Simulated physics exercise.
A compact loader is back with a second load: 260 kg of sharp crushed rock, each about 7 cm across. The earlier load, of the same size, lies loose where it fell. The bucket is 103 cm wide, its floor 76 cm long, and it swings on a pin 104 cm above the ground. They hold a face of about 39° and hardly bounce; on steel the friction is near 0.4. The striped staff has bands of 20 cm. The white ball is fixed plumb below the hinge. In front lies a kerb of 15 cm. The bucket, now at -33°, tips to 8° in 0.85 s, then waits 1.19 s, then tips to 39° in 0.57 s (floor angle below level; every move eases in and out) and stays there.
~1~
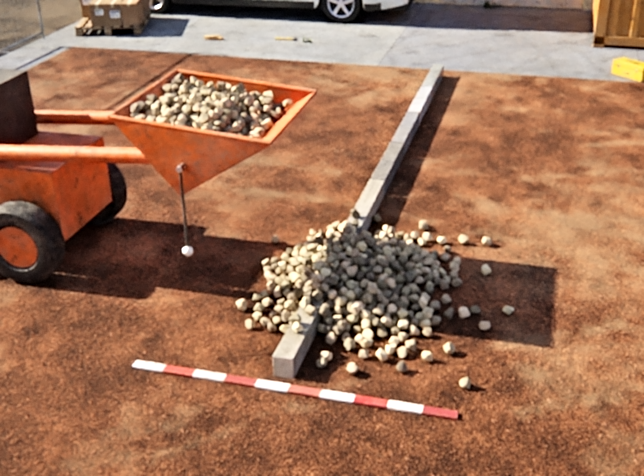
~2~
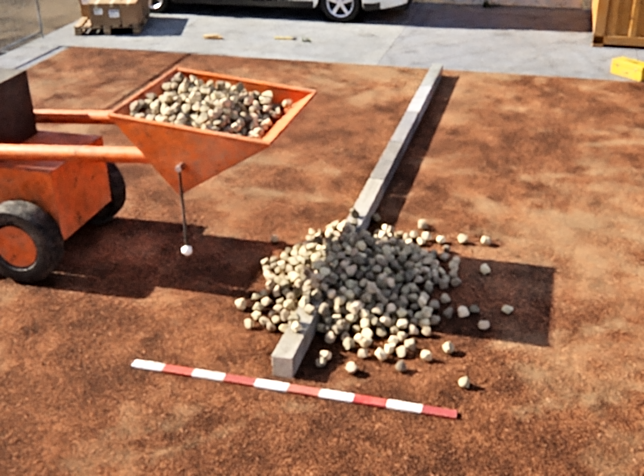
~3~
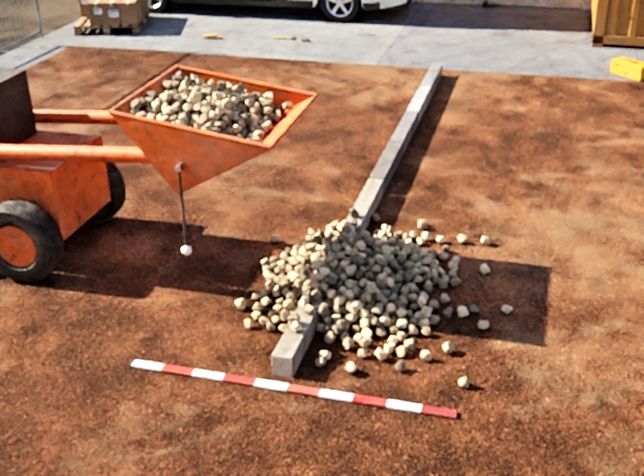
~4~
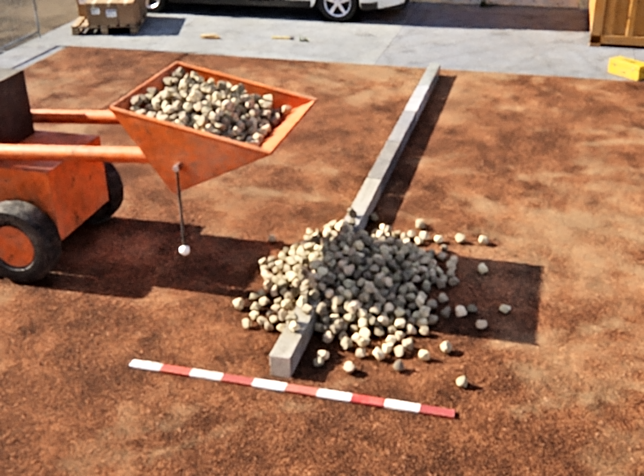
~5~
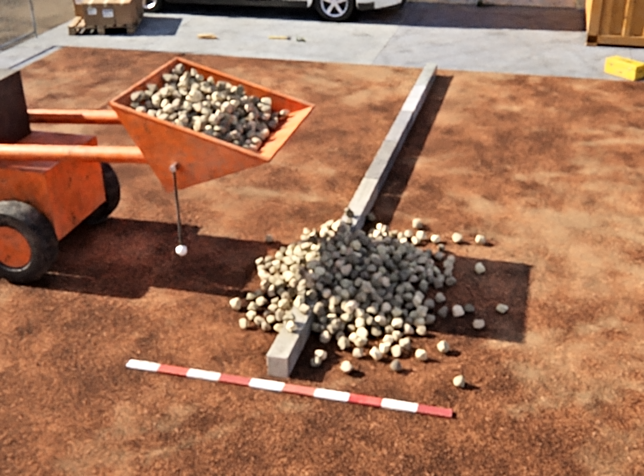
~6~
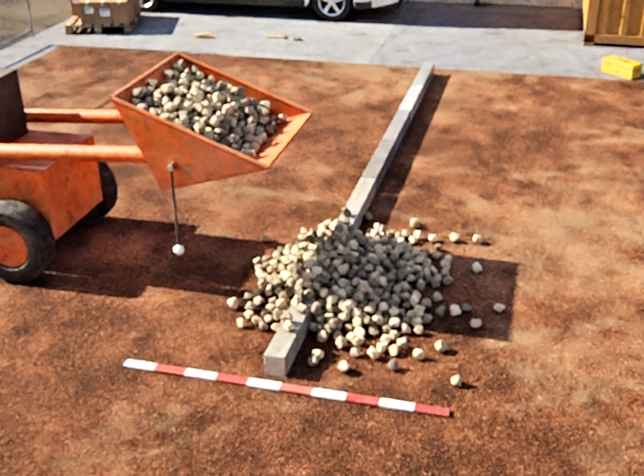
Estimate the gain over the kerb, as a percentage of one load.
About 12 per cent.
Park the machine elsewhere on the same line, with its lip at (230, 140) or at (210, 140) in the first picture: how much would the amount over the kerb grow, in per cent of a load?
Near 0 per cent from the first place, 0 from the second.
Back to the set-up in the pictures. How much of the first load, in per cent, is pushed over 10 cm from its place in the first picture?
Roughly 0 per cent of them.
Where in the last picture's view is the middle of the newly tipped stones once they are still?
Near (291, 260).
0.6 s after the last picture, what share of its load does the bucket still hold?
It holds some 100 per cent.
Then, 0.3 s after the last picture the floor is at 2°; in per cent of one load, 100 in the bucket, 32 on this side of the kerb, 68 over the kerb; the foremost stones are at (469, 307).
Then, 0.6 s after the last picture the floor is at 8°; in per cent of one load, 100 in the bucket, 32 on this side of the kerb, 68 over the kerb; the foremost stones are at (469, 307).
Then, 2.7 s after the last picture the floor is at 39°; in per cent of one load, 20 in the bucket, 110 on this side of the kerb, 71 over the kerb; the foremost stones are at (469, 307).
Then, 5.2 s after the last picture the floor is at 39°; in per cent of one load, 0 in the bucket, 121 on this side of the kerb, 79 over the kerb; the foremost stones are at (469, 307). Net gain over the kerb, 12.
